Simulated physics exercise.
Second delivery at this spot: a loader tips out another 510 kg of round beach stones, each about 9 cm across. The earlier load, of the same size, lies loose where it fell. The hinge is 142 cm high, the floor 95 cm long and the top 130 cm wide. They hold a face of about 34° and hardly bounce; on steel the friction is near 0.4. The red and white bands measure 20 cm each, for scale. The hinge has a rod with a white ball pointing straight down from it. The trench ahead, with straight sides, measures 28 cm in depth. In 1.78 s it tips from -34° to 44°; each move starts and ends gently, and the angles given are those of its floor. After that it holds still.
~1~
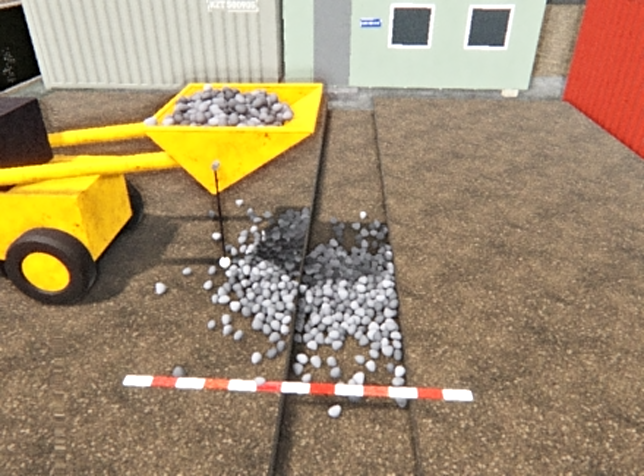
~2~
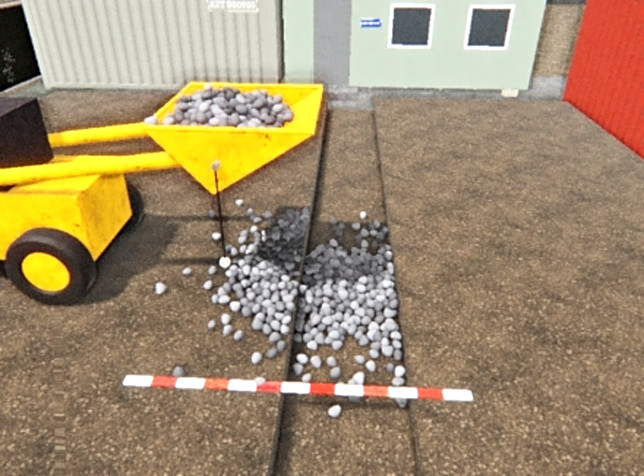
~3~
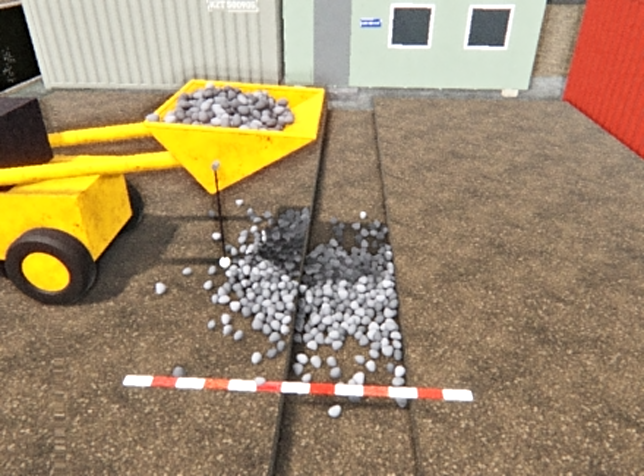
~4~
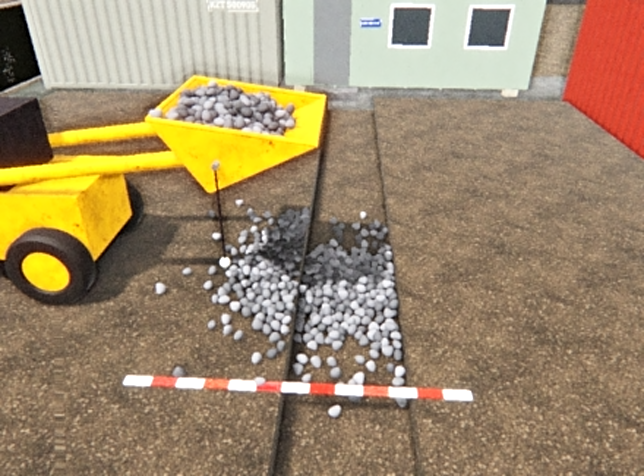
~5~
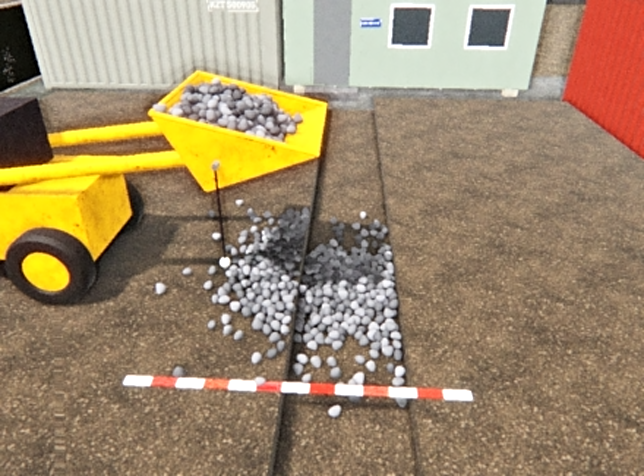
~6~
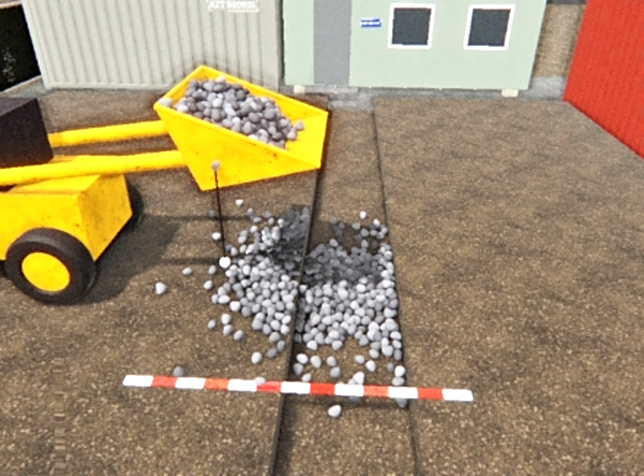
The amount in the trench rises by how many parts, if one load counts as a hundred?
By roughly 99 parts.
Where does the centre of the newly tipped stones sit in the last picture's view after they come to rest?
They come to rest centred about (351, 279).
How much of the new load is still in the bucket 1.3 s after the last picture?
About 15 per cent is held.
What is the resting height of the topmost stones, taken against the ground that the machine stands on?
Looks like about 20 cm above the machine's ground.
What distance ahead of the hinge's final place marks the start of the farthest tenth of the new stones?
Distance: Roughly 140 cm.
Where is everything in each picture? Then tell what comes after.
In the first picture, the bucket is at -34°, its lip at (312, 131); the top of the load is at (223, 97). The earlier load is highest near (275, 261), 15 cm above ground level, 40 % short of the trench, 60 % in the trench.
In the second picture, lip at (313, 132), floor tilted -33°, highest stones at (223, 96).
In the third picture, lip at (315, 137), floor tilted -30°, highest stones at (211, 93).
In the fourth picture, lip at (317, 145), floor tilted -26°, highest stones at (208, 91).
In the fifth picture, lip at (318, 155), floor tilted -20°, highest stones at (205, 88).
In the sixth picture, the bucket is at -13°, its lip at (319, 166); the top of the load is at (209, 85).
Then, 0.7 s after the last picture the floor is at 32°; in per cent of one load, 90 in the bucket, 40 short of the trench, 69 in the trench; the foremost stones are at (391, 282).
Then, 1.3 s after the last picture the floor is at 44°; in per cent of one load, 15 in the bucket, 45 short of the trench, 141 in the trench; the foremost stones are at (391, 277).
Then, 1.6 s after the last picture the floor is at 44°; in per cent of one load, 0 in the bucket, 40 short of the trench, 159 in the trench, 1 past the trench; the foremost stones are at (407, 279).
Then, 4.4 s after the last picture the floor is at 44°; in per cent of one load, 0 in the bucket, 40 short of the trench, 159 in the trench, 1 past the trench; the foremost stones are at (438, 288). Net gain in the trench, 99.
